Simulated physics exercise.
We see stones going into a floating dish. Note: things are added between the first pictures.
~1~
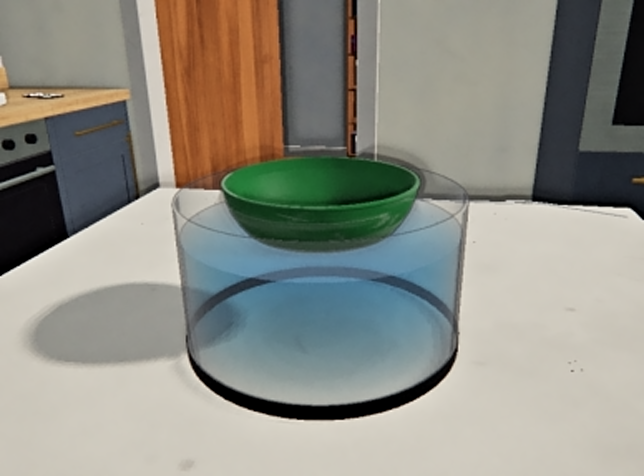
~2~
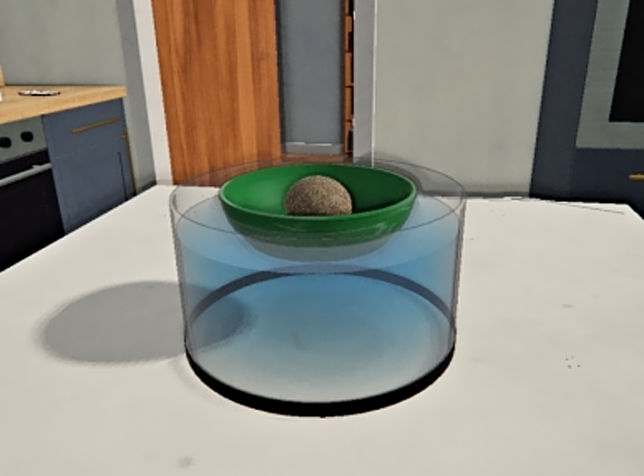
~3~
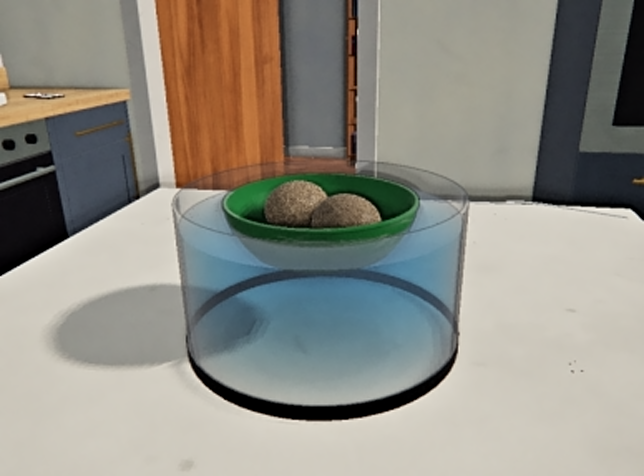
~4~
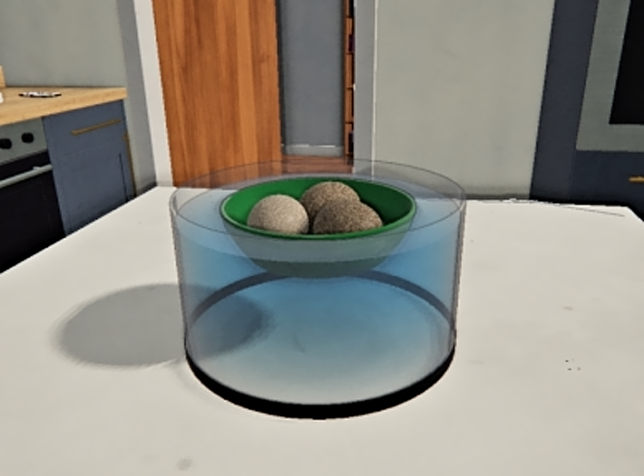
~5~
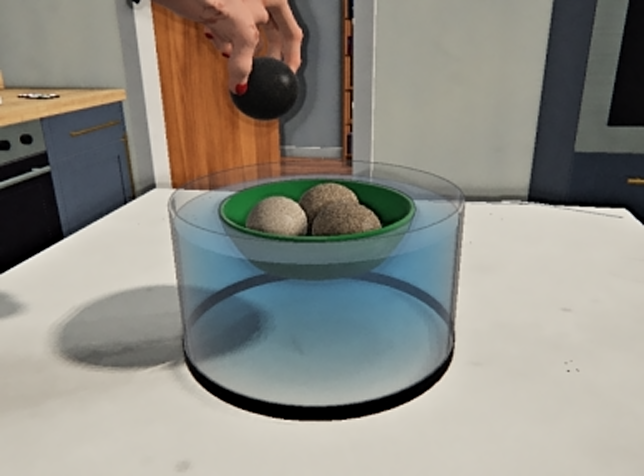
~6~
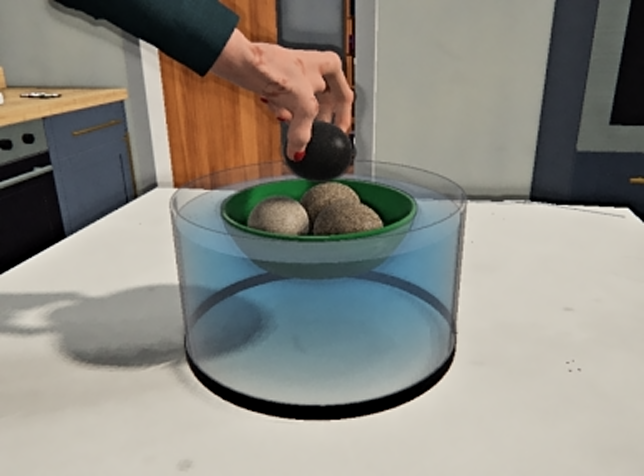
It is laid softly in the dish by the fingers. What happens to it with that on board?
It ends up on the bottom.
A moment on, the stone is in and the dish dips.
Further on, water pours in over its edge.
When it is over, the dish lies on the bottom with its load.
